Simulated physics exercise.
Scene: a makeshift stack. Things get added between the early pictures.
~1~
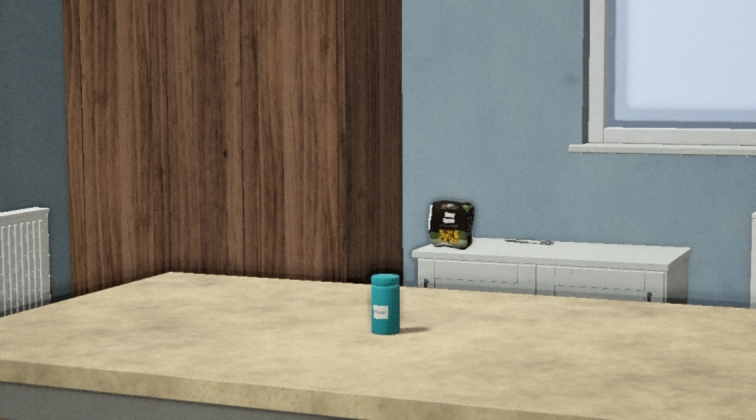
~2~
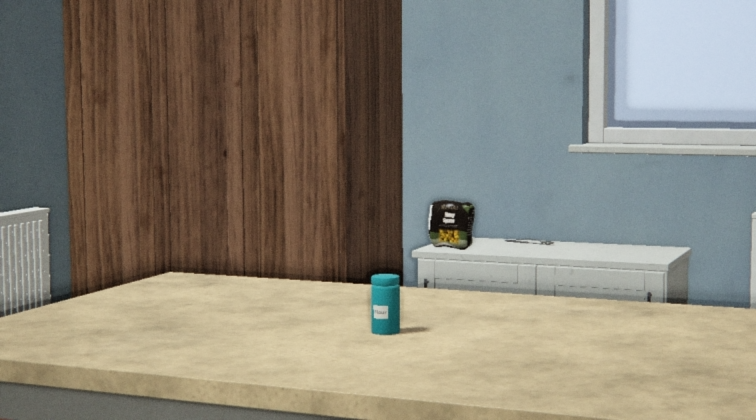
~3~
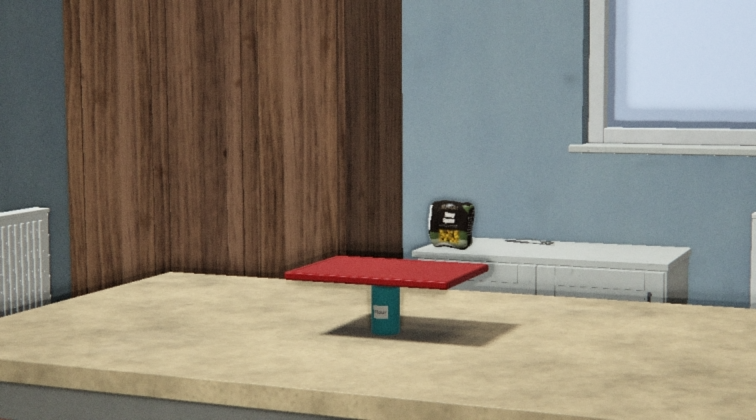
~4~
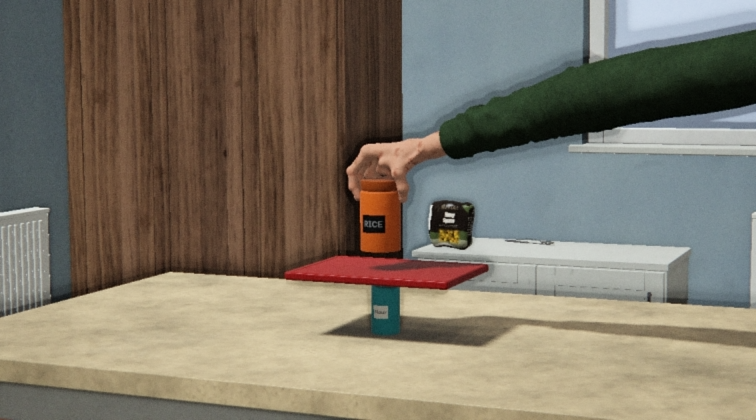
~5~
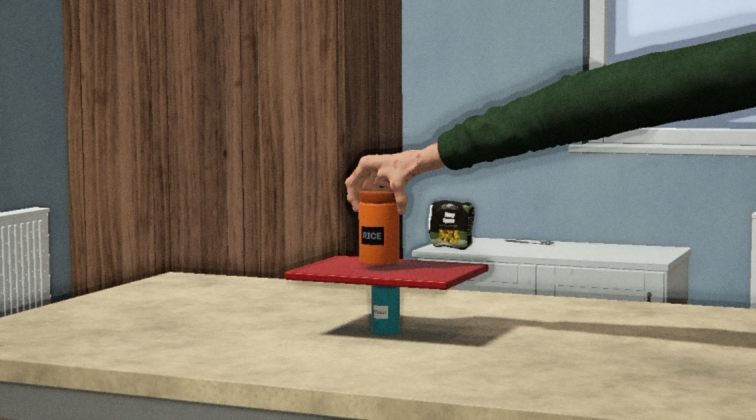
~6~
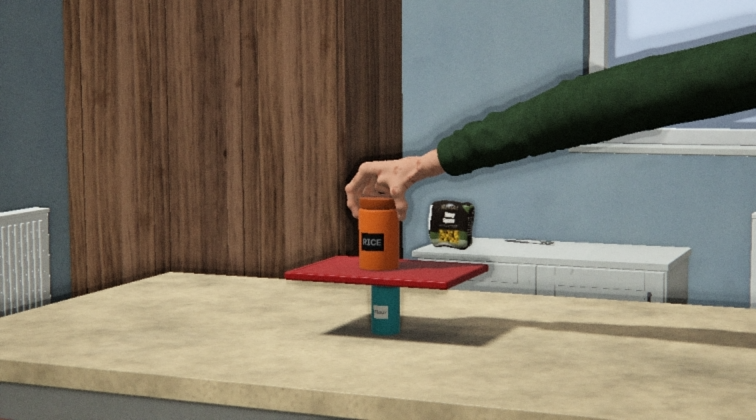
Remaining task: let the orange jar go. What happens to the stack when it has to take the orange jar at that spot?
It remains standing.
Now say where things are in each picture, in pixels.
The last thing is not in view yet, in the first frame.
The last thing is not in view yet, in the second frame.
The last thing is not in view yet; red lid (388, 272), in the third frame.
Still above its spot; orange jar (381, 215); red lid (388, 272), in the fourth frame.
Still above its spot; orange jar (379, 226); red lid (388, 272), in the fifth frame.
Set down, still held; orange jar (379, 233); red lid (388, 272), in the sixth frame.
Then, 0.30 s past the last view, nothing moves.
Then, 0.70 s past the last view, orange jar resting near (379, 234).
Finally, all 3 still in place. Final places as the last picture's camera would see them, orange jar near (379, 234). The stack holds.
